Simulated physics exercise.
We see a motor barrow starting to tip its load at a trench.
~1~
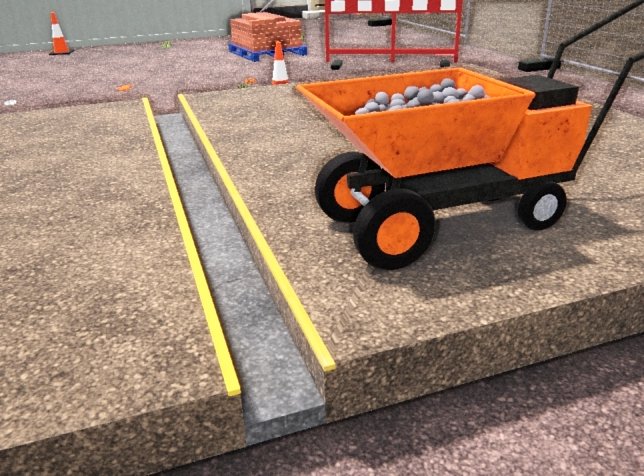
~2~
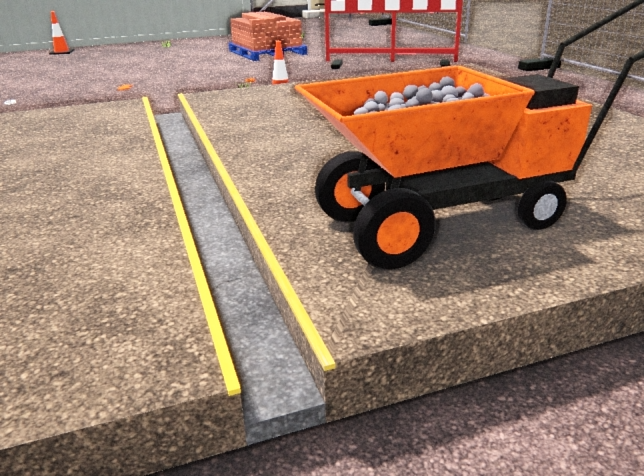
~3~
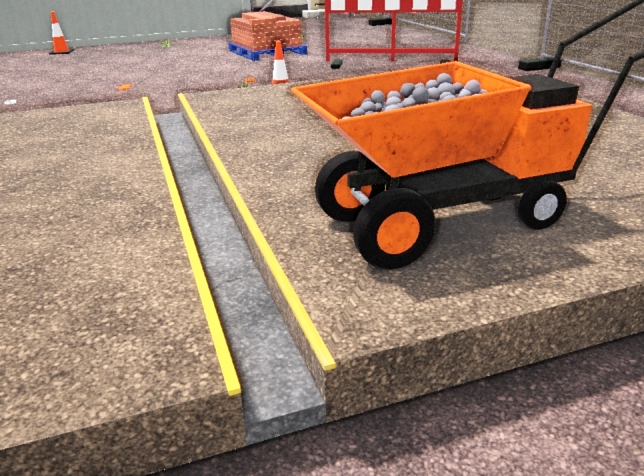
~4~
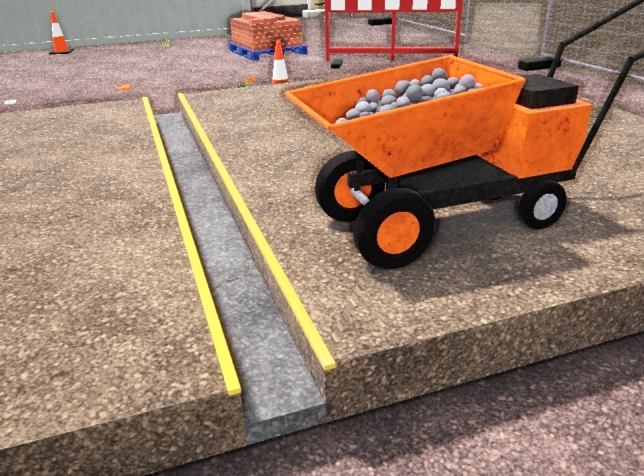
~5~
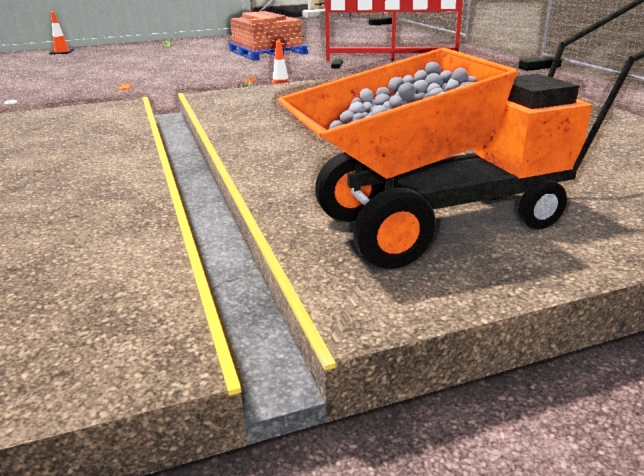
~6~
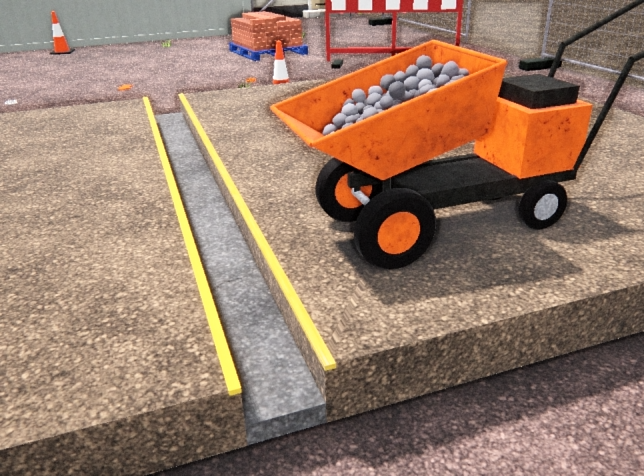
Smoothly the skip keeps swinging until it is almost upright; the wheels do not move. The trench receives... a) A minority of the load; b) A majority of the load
A majority of the load (b).
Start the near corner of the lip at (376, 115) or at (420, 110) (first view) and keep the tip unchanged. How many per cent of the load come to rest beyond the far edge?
Roughly 0 per cent at the first spot and 0 per cent at the second.
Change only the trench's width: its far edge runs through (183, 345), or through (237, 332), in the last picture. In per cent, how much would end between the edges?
In order: Some 100 per cent, then some 60 per cent.
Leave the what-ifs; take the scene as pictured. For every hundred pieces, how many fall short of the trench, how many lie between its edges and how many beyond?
Short: 0; between: 80; beyond: 15 per cent.
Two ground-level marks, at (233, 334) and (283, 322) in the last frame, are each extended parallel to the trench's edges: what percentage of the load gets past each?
In turn 20 and 80 in a hundred.
Soon after the last picture, skip tipped steeply; all in the skip.
A little later, skip tipped steeply; nearly all in the skip; a small part in or heaped over the trench; a stray few falling.
Later still, skip tipped right over; about a quarter in the skip; about two thirds in or heaped over the trench; a small part beyond it.
By the end, skip tipped right over; a stray few in the skip; most in or heaped over the trench; about a quarter beyond it.
